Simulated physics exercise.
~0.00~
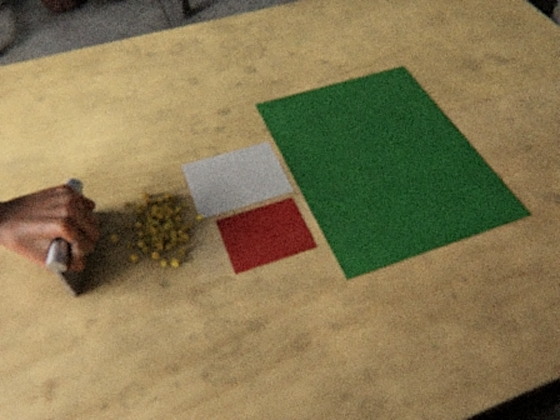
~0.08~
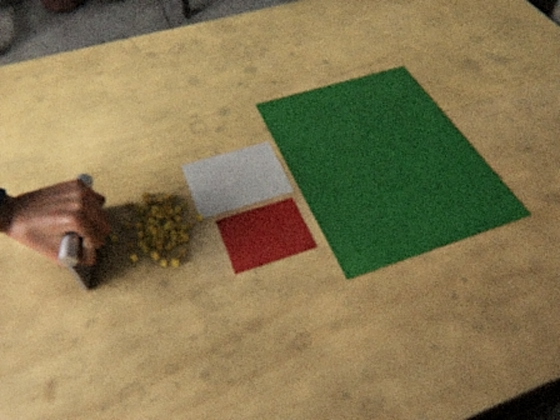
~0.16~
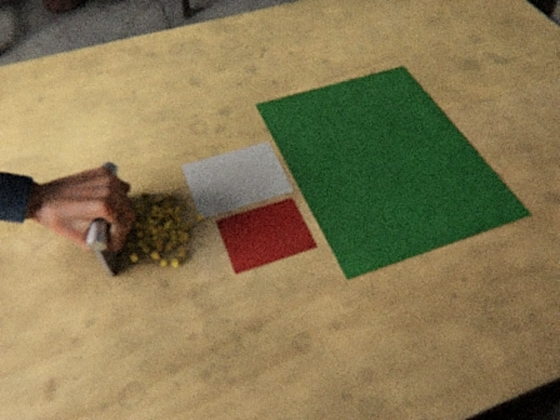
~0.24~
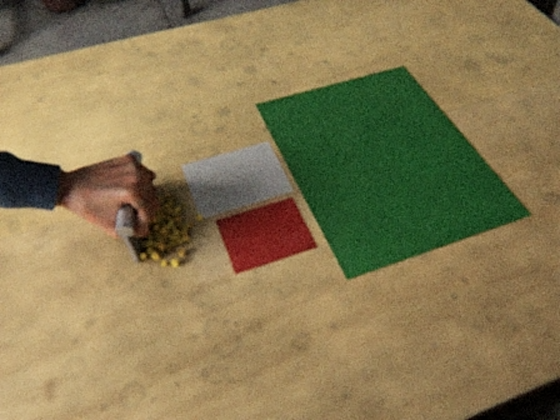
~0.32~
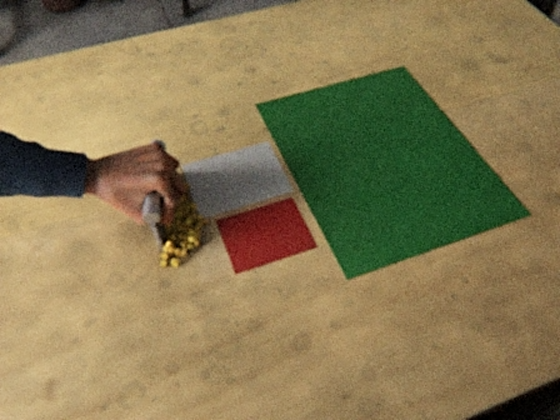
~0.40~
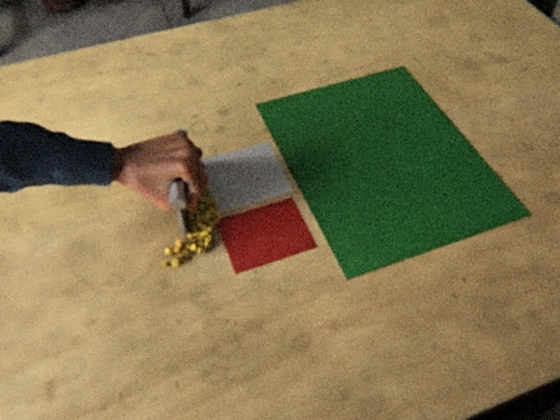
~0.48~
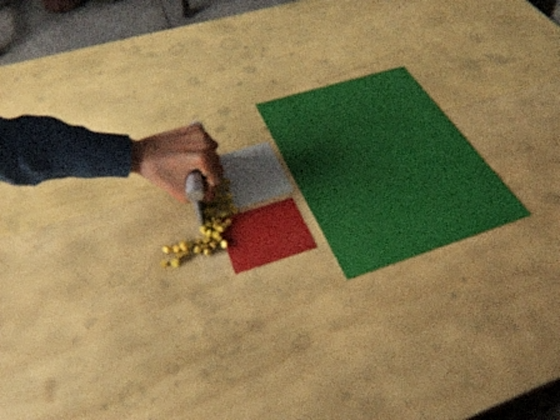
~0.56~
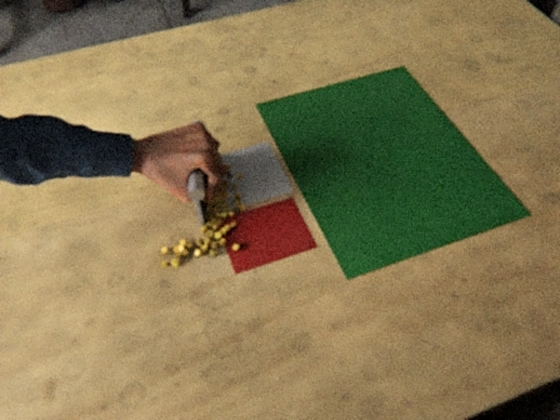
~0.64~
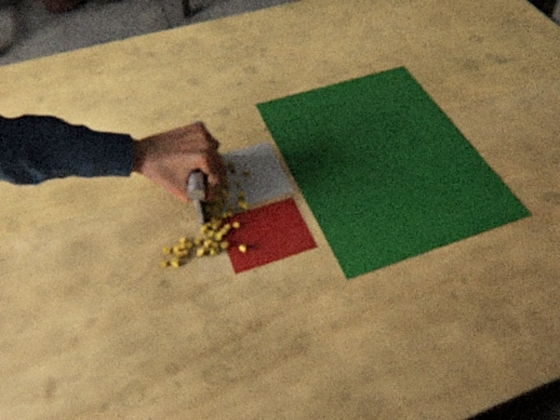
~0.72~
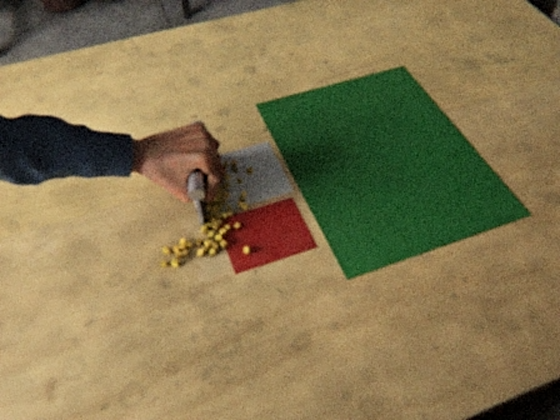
A hand pushes a scraper through small yellow pieces, leaving them scattered partly across paper mats.
